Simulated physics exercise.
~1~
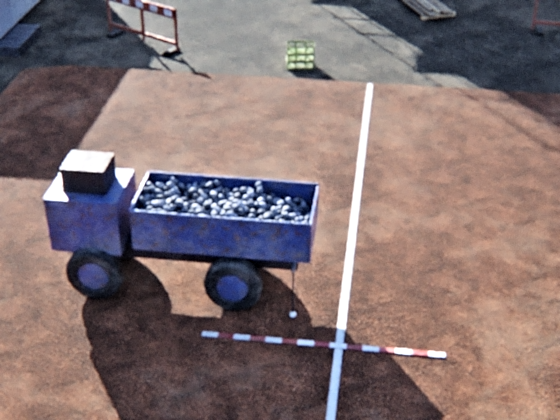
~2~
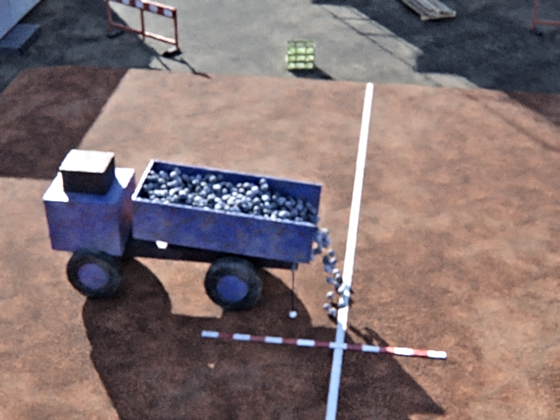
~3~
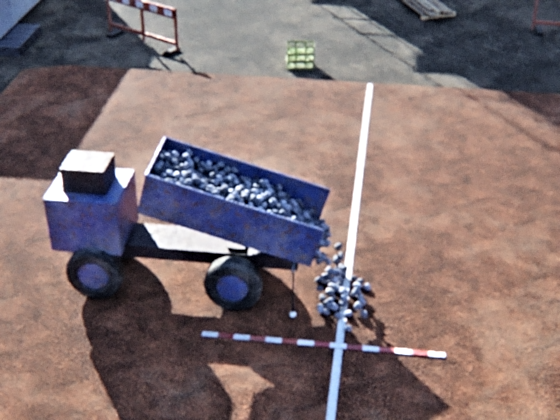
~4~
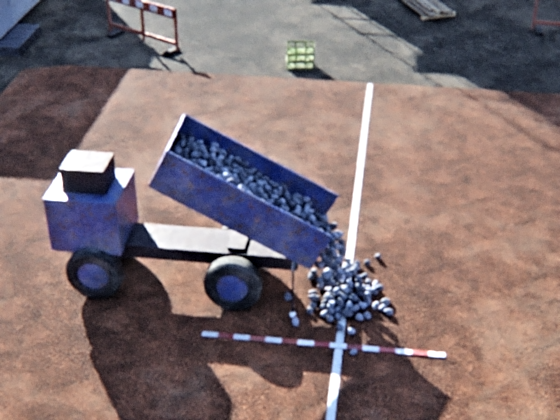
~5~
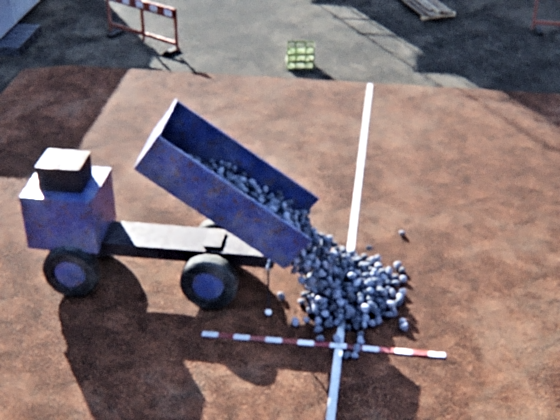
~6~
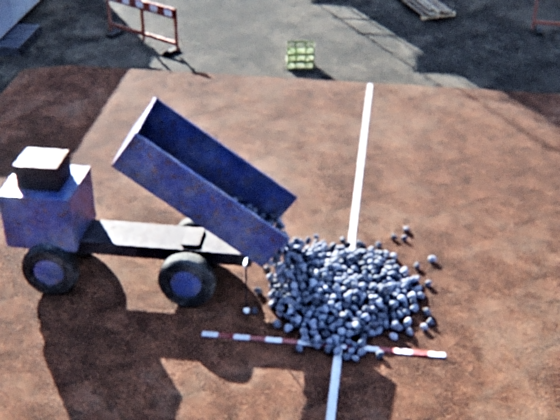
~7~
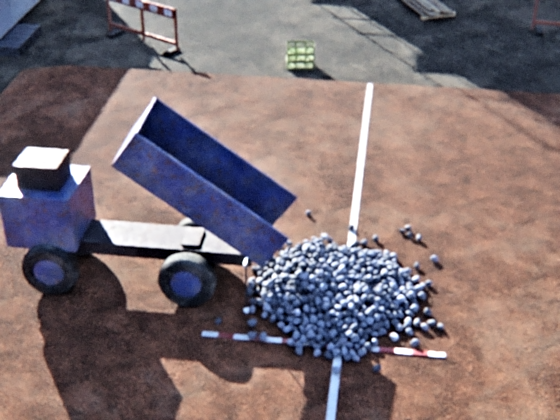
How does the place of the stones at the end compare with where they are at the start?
At the start the stones are held in the blue bed, left of the white line. At the end they lie farther right and lower down, in a heap on the ground that straddles the line.
A blue tipping truck loaded with grey stones stands on reddish-brown ground at a building site, seen from above and to the side. A white line crosses the ground to its right, a red-and-white striped staff lies near its rear, and a barrier and a yellow-green crate stand behind. The bed tilts up at its left end, and stones spill from its right end onto the line. As it steepens, the truck rolls a short way left while the heap spreads. Finally the raised bed is empty, and the stones lie piled across the line, more of them on its left side.
